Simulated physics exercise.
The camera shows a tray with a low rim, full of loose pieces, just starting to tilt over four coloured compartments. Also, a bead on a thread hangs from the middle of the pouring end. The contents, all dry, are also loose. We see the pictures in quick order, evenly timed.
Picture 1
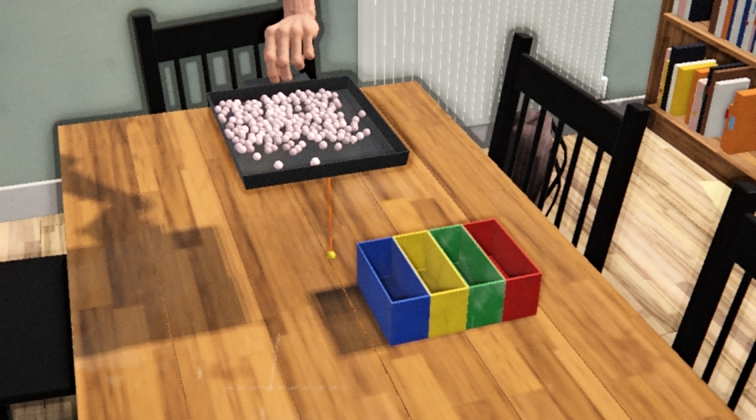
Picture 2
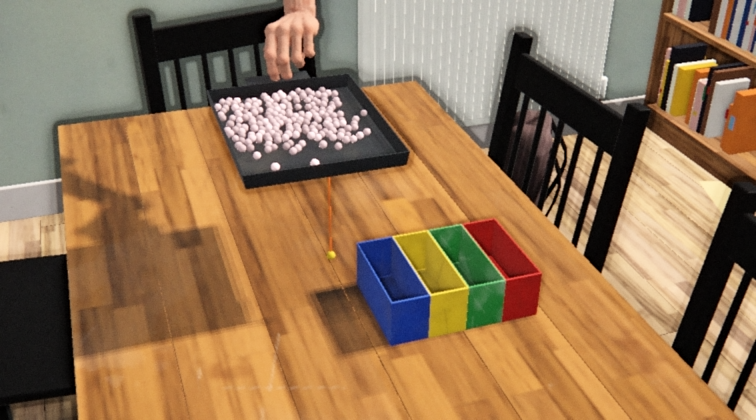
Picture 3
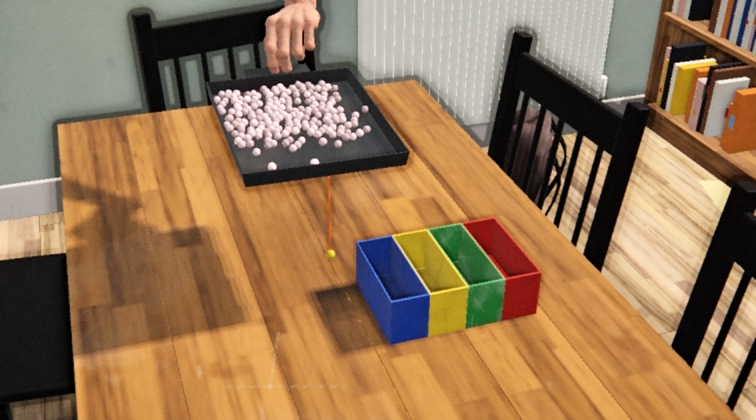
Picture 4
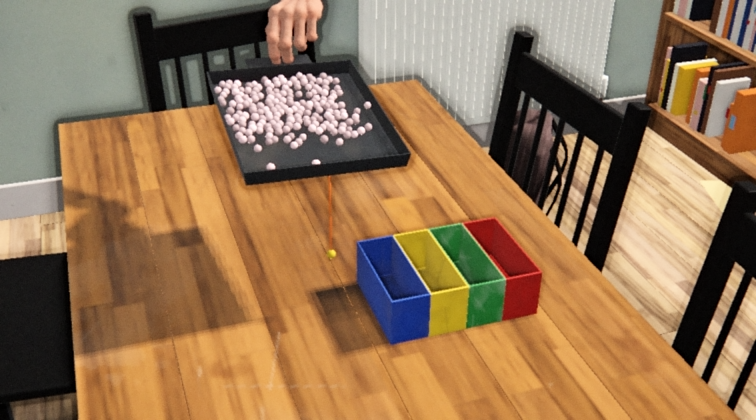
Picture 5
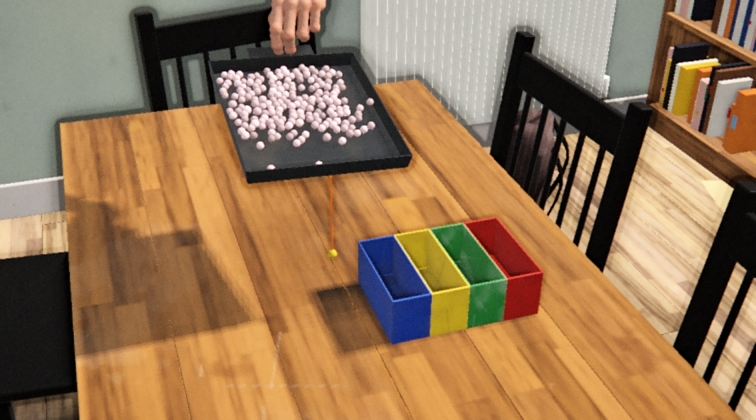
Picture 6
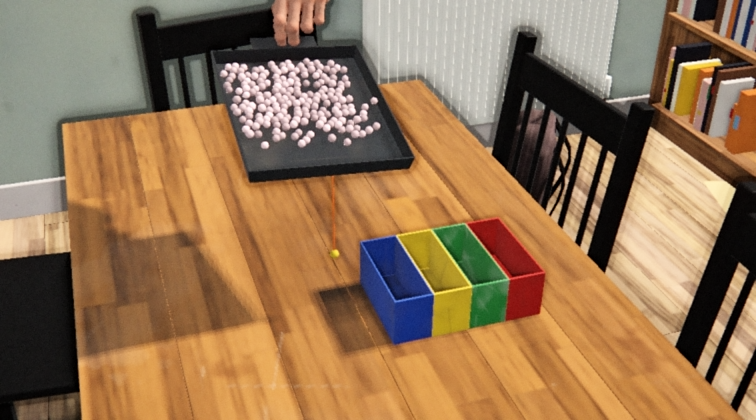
A hand at the far end of a wooden table slowly raised the back of a black tray of pale pink beads, and they shifted slightly inside it, behind four blue, yellow, green and red compartments.
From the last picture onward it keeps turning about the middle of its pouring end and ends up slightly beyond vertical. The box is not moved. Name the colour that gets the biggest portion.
Blue.
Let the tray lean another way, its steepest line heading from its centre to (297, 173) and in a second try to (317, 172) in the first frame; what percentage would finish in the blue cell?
0 %, give or take, and then 10 %.
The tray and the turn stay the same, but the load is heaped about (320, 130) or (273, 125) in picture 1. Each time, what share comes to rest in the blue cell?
First case: Close to 50 %; second case: Close to 40 %.
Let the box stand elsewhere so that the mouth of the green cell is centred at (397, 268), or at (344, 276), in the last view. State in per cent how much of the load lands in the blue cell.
0 and 0 in a hundred.
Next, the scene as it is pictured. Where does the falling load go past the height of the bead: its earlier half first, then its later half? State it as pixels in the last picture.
About (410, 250) to begin with, then about (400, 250).
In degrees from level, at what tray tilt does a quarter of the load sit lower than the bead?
95°.
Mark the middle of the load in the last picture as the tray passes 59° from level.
(366, 154).
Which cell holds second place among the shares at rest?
Place 2: That yellow cell.
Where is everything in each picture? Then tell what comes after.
The first frame shows corners of the pouring end at (245, 175) and (406, 150), level; middle of the load at (284, 121), sugar pearls; bead on its thread at (331, 256); blue cell at (410, 316); yellow cell at (448, 309); green cell at (486, 301); red cell at (522, 293).
The second frame shows corners of the pouring end at (245, 174) and (407, 151), level; middle of the load at (284, 120).
The third frame shows corners of the pouring end at (245, 172) and (407, 151), tipped barely, lowest at the right corner; middle of the load at (283, 115).
The fourth frame shows corners of the pouring end at (246, 171) and (408, 152), tipped a little, lowest at the right corner; middle of the load at (285, 108).
The fifth frame shows corners of the pouring end at (248, 170) and (410, 154), tipped a little, lowest at the right corner; middle of the load at (287, 103).
The sixth frame shows corners of the pouring end at (251, 170) and (412, 156), tipped a little, lowest at the right corner; middle of the load at (292, 99), all on the move; blue cell at (414, 315); yellow cell at (452, 307); green cell at (489, 300); red cell at (525, 293).
Soon after the last picture, tray tipped steeply; nearly all on the tray; a stray few in the yellow cell; a stray few in the blue cell; a stray few falling or outside the box.
A little later, tray tipped right over; about a quarter on the tray; about a quarter in the blue cell; a small part in the yellow cell; about a third falling or outside the box.
Later still, tray tipped past a quarter turn; about half in the blue cell; about a quarter in the yellow cell; a small part in the green cell; about a quarter falling or outside the box.
By the end, tray tipped past a quarter turn; about half in the blue cell; about a quarter in the yellow cell; a small part in the green cell; none in the red cell; about a quarter outside the box.
